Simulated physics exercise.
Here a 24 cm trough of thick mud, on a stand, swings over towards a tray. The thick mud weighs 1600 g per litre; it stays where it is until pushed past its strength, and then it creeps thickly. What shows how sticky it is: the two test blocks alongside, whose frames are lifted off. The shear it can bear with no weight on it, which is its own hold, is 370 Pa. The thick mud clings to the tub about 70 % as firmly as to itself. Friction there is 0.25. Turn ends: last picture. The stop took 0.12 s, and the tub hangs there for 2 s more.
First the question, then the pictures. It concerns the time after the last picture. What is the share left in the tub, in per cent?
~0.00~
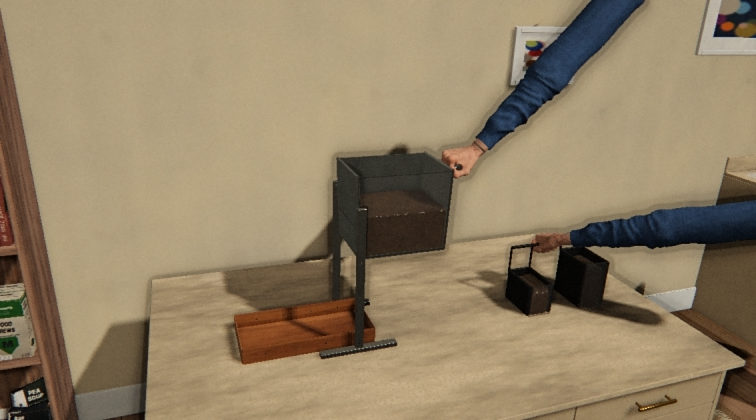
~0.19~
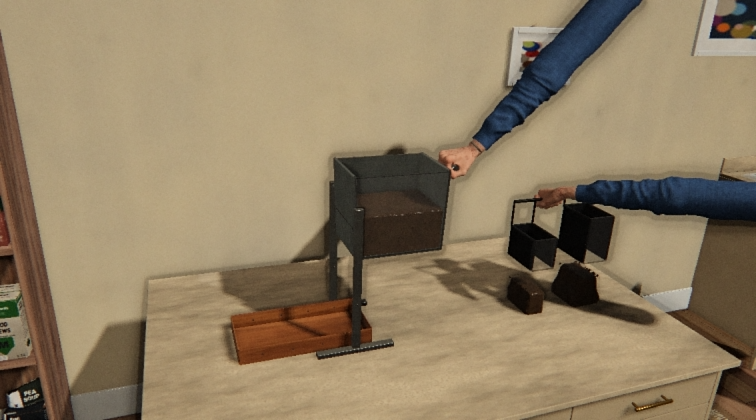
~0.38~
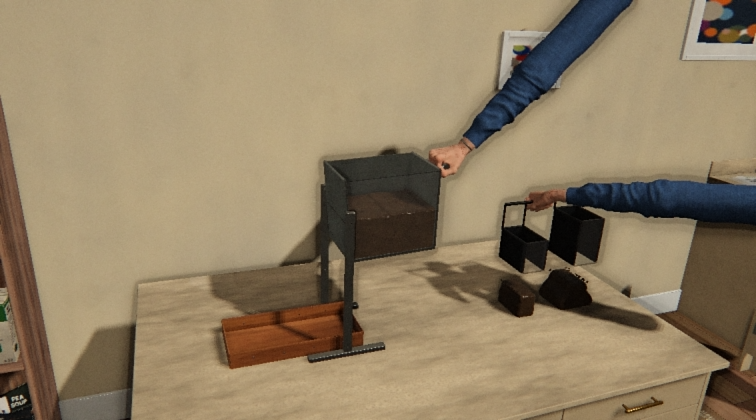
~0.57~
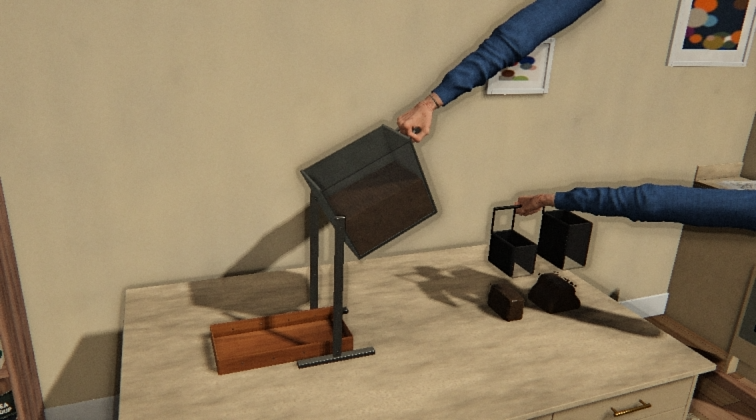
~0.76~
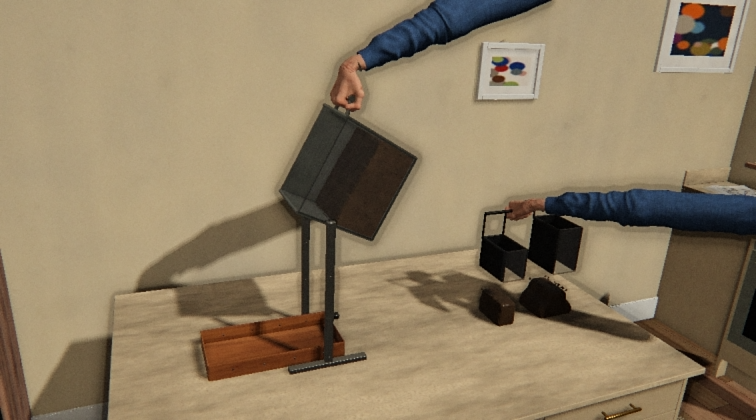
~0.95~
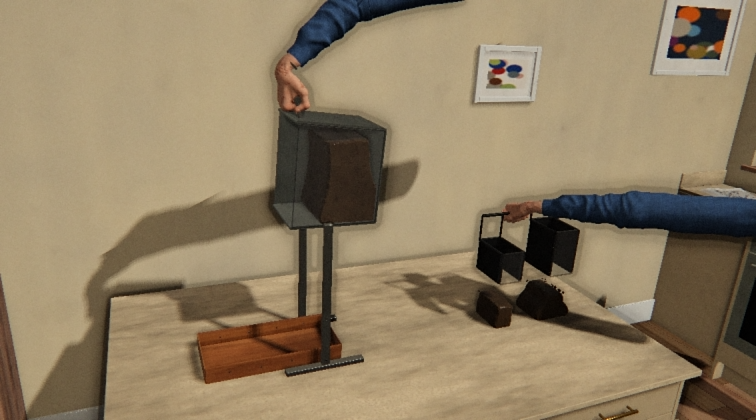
About 57 %.
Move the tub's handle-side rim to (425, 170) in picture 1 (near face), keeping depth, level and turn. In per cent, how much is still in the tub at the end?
90 %, roughly.
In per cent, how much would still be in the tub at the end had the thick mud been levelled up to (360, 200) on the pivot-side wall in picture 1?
I'd guess around 45 in a hundred.
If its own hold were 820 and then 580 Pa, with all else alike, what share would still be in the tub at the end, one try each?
Going in order, it's 100 % and then 70 %.
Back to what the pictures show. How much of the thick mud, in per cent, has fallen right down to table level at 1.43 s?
9 %.
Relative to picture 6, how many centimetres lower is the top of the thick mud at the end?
About 14 cm.
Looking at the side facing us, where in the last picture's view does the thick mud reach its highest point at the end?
About (361, 190).
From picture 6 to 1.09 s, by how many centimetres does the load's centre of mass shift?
Shift: Some 7 cm.
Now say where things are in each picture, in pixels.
The first frame shows handle-side rim at (451, 171), tilt 0 degrees; top of the thick mud at (442, 209); blocks stand 8.9 cm, 14 cm (left to right).
The second frame shows handle-side rim at (448, 171), tilt 0 degrees; top of the thick mud at (439, 210); blocks stand 8.7 cm, 11 cm (left to right).
The third frame shows handle-side rim at (439, 170), tilt 2 degrees; top of the thick mud at (431, 210); blocks stand 8.6 cm, 9.7 cm (left to right).
The fourth frame shows handle-side rim at (408, 141), tilt 27 degrees; top of the thick mud at (419, 180); blocks stand 8.6 cm, 9.7 cm (left to right).
The fifth frame shows handle-side rim at (346, 118), tilt 62 degrees; top of the thick mud at (384, 142); blocks stand 8.6 cm, 9.7 cm (left to right).
The sixth frame shows handle-side rim at (298, 125), tilt 86 degrees; top of the thick mud at (364, 140); blocks stand 8.6 cm, 9.7 cm (left to right).
After 1.09 s, the tub is at 86 degrees and holds 96 %.
After 1.26 s, the tub is at 86 degrees and holds 64 %.
After 1.43 s, the tub is at 86 degrees and holds 57 %.
After 1.60 s, the tub is at 86 degrees and holds 57 %.
After 2.95 s, at the end, the tub is at 86 degrees and holds 57 %.
